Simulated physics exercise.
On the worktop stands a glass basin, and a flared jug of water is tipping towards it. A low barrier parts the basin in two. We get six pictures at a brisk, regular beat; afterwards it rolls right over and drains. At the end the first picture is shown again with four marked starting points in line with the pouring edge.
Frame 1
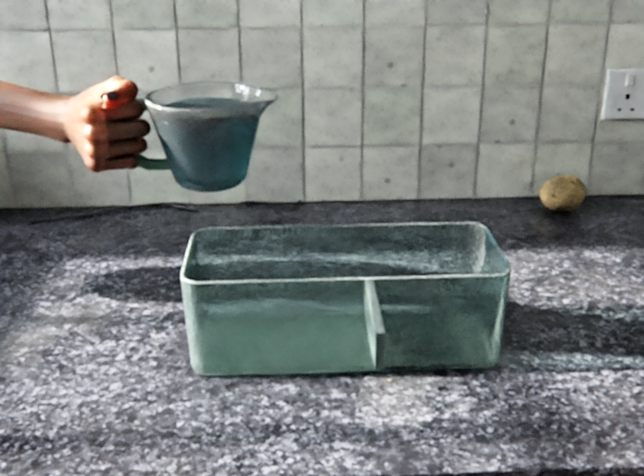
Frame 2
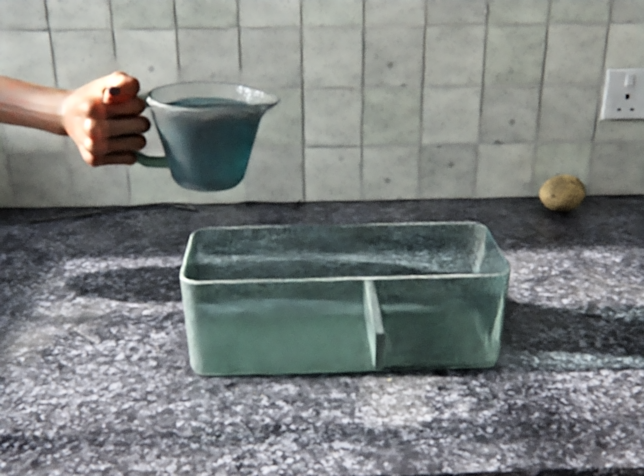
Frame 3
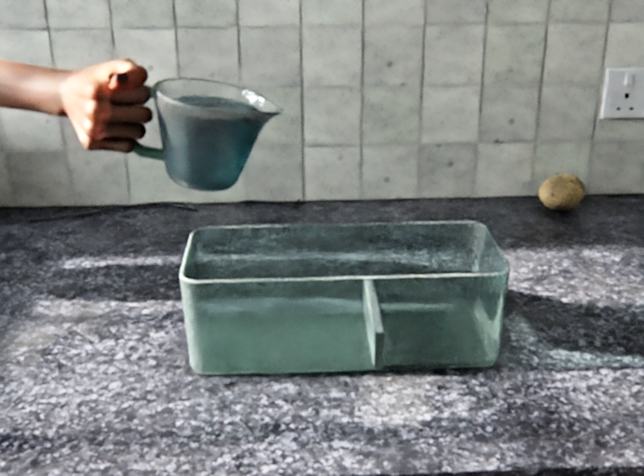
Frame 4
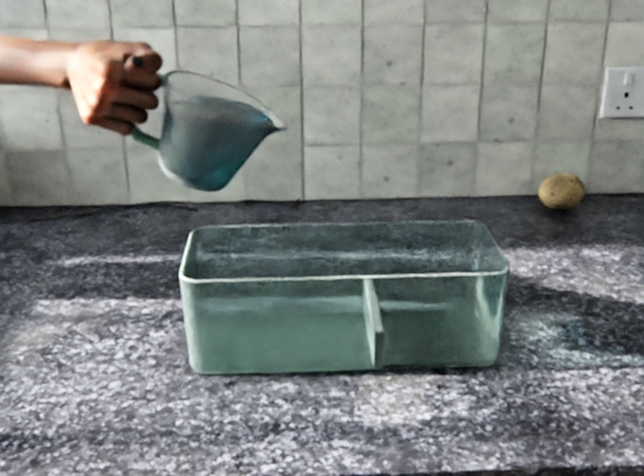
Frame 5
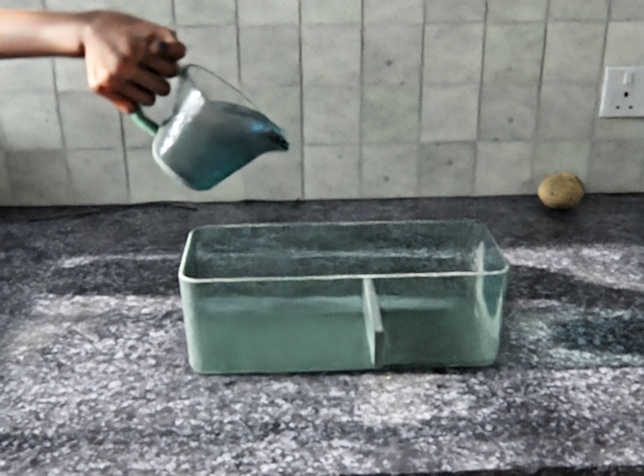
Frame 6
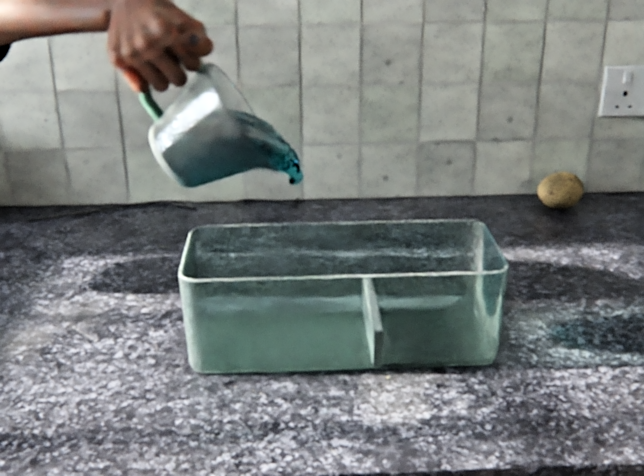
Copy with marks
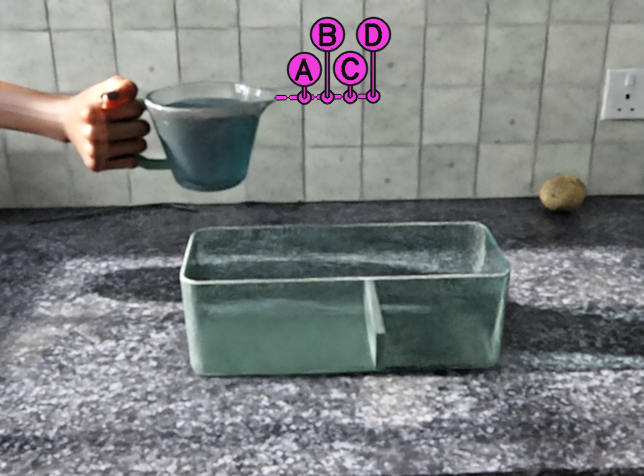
A hand at the upper left holds a clear, flared glass jug of blue-teal water above a speckled dark grey worktop, seen from the front and slightly above. Below it stands a rectangular green-tinted glass basin parted by a low barrier, with a brownish round object and a white socket at right by pale tiles. The hand lifts and tilts the jug rightward, slowly then more steeply, until water slips over its lip, while the camera stays still.
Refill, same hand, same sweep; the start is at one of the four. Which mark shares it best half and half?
C.
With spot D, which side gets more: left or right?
The right one.
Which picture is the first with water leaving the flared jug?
Picture 5.
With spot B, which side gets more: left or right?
The left side.
In magenta, A at (304, 97); B at (327, 96); C at (350, 96); D at (373, 96).
For spot A, about 85 % ends left of the wall and 9 % right of it; 6 % is lost outside.
For spot B, about 71 % ends left of the wall and 26 % right of it; 3 % is lost outside.
For spot C, about 49 % ends left of the wall and 47 % right of it; 4 % is lost outside.
For spot D, about 17 % ends left of the wall and 78 % right of it; 5 % is lost outside.
